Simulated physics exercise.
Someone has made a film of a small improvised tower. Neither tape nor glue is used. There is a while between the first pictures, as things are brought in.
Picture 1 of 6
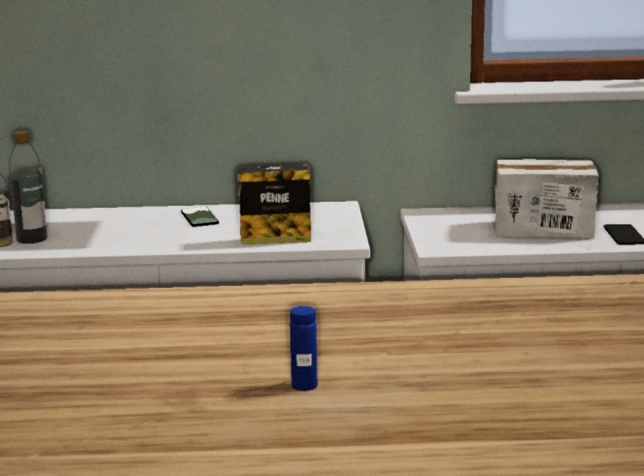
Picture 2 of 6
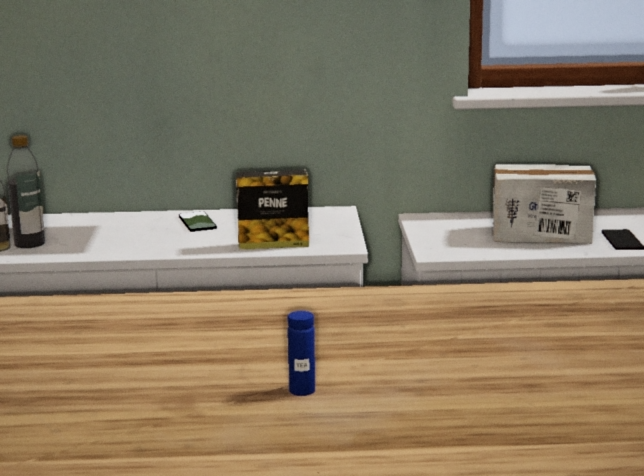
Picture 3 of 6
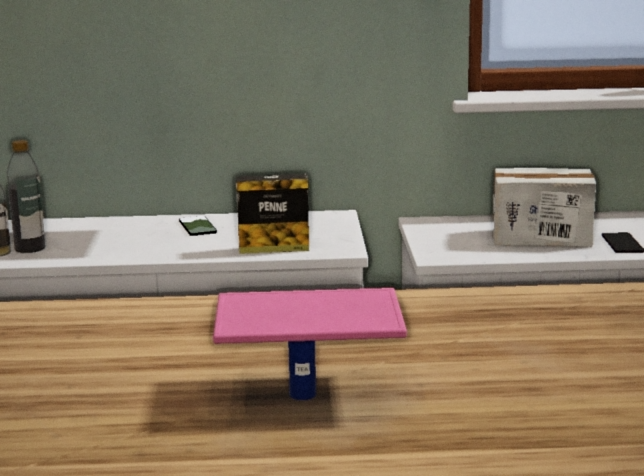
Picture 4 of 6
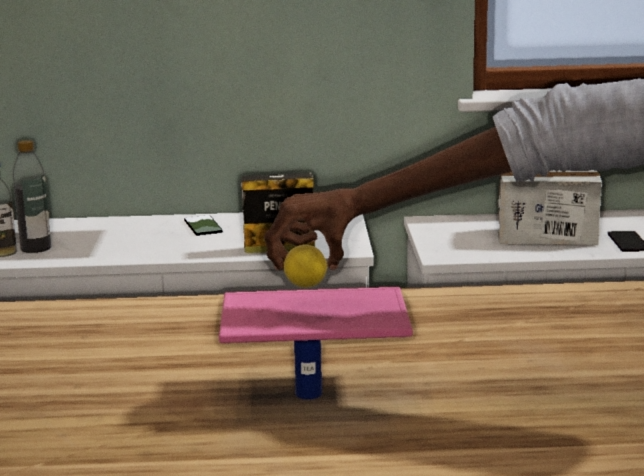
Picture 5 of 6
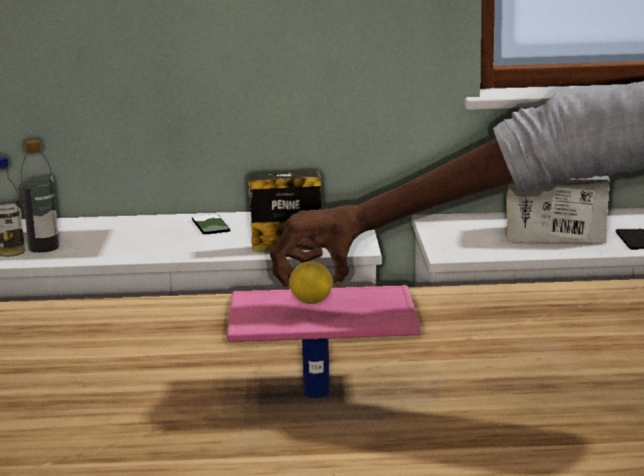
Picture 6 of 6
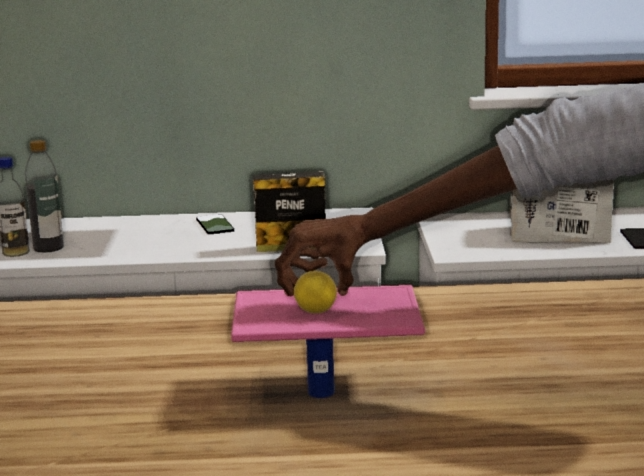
At the start, a small blue cylinder stands alone on a wooden table, with a penne packet and bottles on white counters behind. A flat pink lid then appears balanced on top of it. A hand reaches in from the right holding a yellow lemon and lowers it onto the lid.
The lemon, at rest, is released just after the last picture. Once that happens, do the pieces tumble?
The stack stands firm.
Then, 0.30 s past the last view, nothing moves.
Then, 0.70 s past the last view, yellow lemon resting near (316, 293).
Finally, all 3 still in place. Final places as the last picture's camera would see them, yellow lemon near (316, 293). The stack keeps its balance.
